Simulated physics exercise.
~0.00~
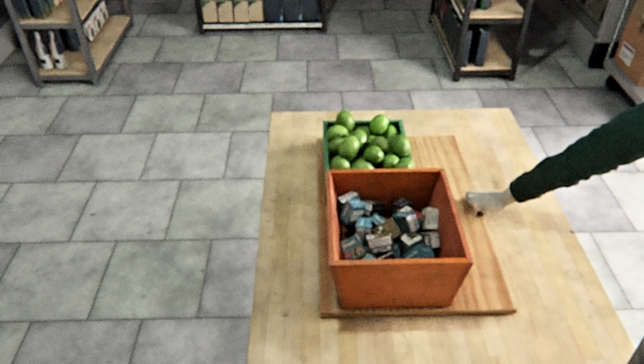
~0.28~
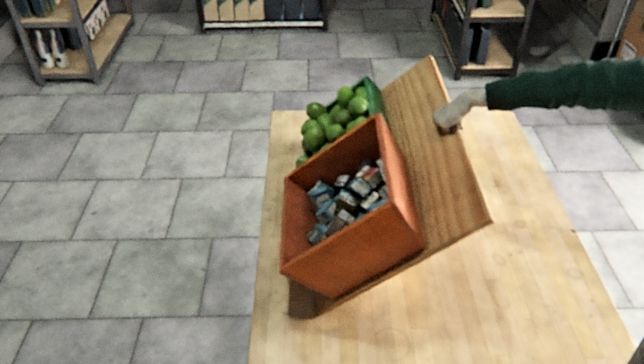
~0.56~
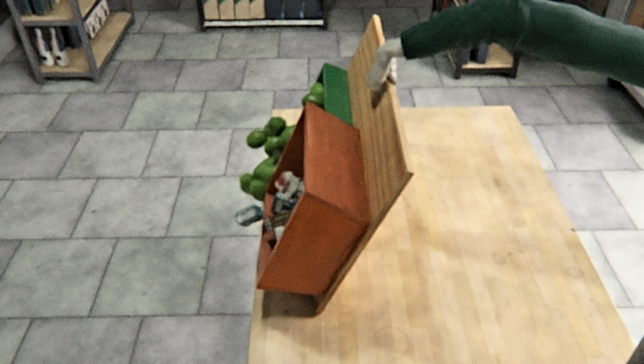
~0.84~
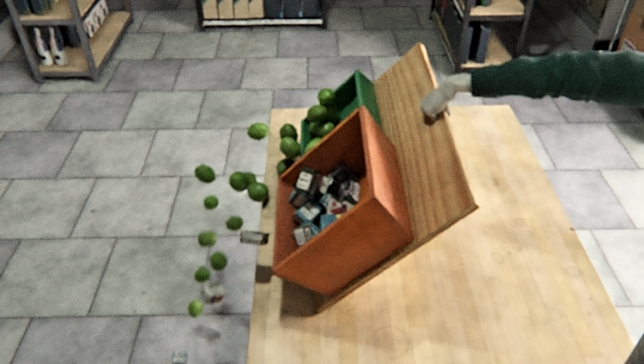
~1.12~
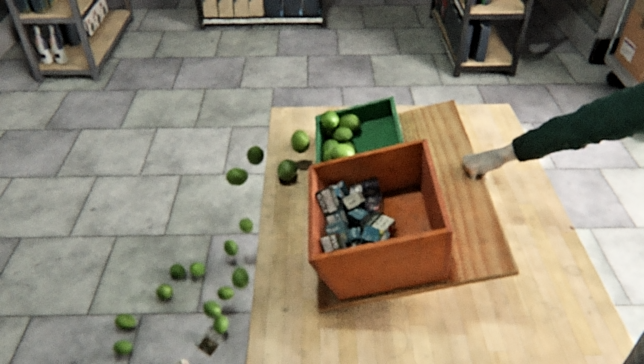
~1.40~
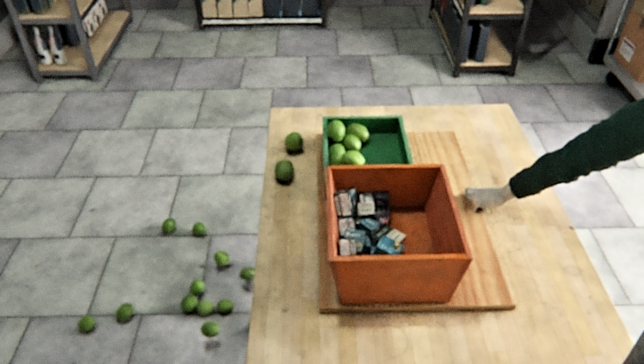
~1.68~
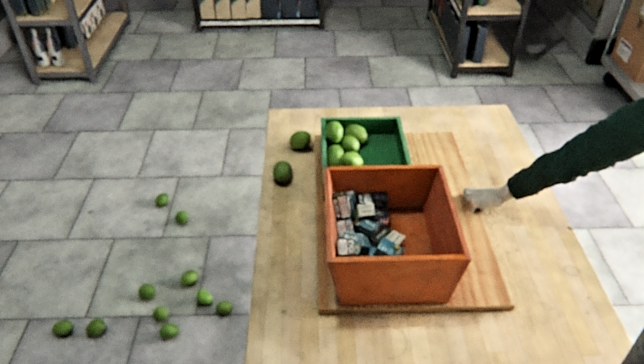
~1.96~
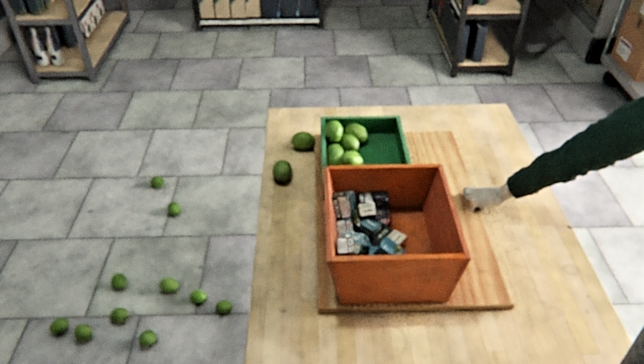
A green-sleeved arm tilting a board with two containers, spilling limes and a few small cartons leftward, then lowering it flat.
